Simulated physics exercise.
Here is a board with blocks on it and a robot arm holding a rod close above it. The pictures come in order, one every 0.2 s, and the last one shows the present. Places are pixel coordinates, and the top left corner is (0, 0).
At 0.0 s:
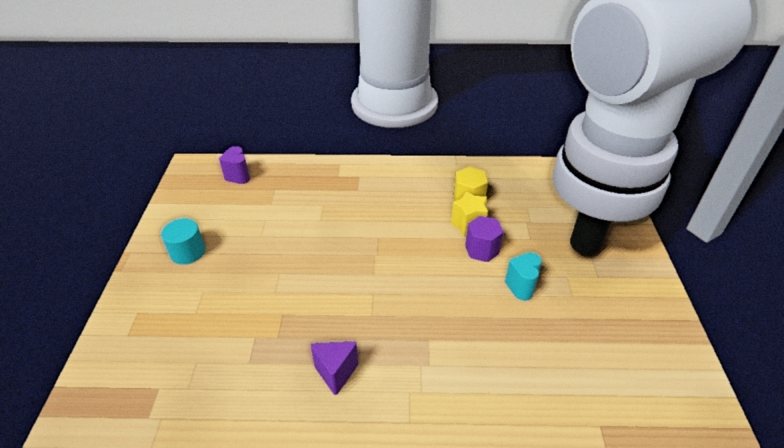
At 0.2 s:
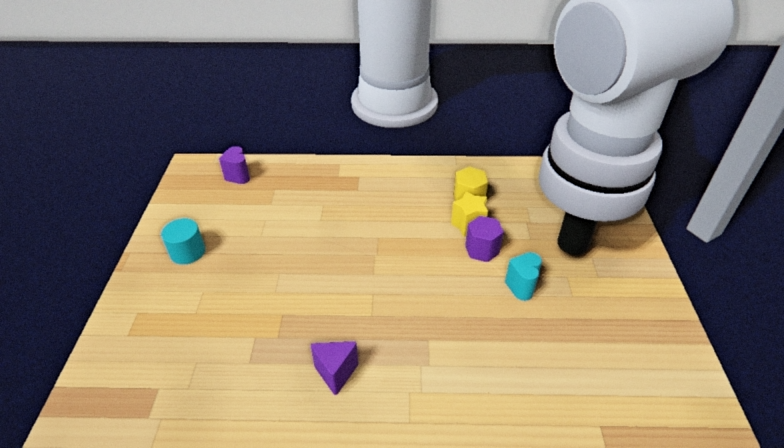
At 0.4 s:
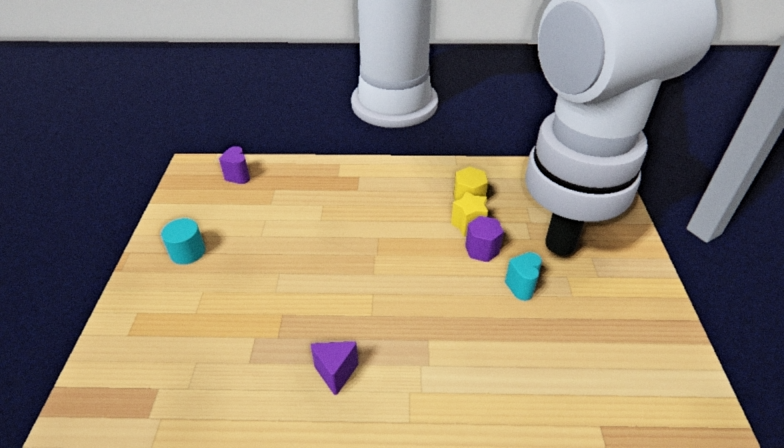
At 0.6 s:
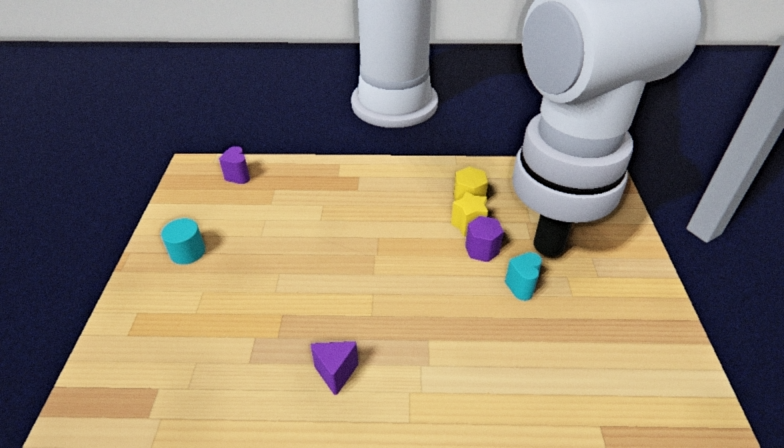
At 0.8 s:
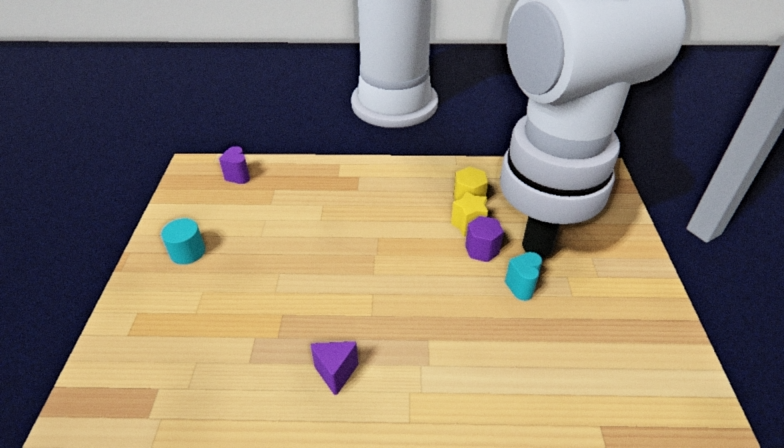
At first, a robot arm holds a black rod near the right edge of a wooden board scattered with purple, yellow and turquoise blocks. The arm then moves the rod steadily a short way left, bringing it close to the turquoise heart-shaped block, while all the blocks stay in place.
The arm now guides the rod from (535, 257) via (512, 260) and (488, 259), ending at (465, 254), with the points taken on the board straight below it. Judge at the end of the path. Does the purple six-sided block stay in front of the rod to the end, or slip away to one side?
At the end of the path, the rod is still pushing the purple six-sided block ahead of it.
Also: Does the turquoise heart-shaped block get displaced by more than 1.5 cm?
It seems not.
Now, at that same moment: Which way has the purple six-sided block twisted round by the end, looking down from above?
Overhead view: Clockwise.
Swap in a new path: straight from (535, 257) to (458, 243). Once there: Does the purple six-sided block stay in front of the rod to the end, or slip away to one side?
It stays on the rod's front.
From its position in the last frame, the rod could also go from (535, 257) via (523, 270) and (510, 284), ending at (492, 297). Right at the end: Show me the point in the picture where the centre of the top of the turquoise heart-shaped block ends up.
At the end it should sit near (512, 302).
The first path, step by step. Halfway along, rod (502, 252); purple six-sided block (474, 225), turned 15° clockwise.
At the end, rod (466, 245); yellow star (466, 199), turned 40° clockwise; purple six-sided block (446, 215), turned 55° clockwise; turquoise heart-shaped block in place.
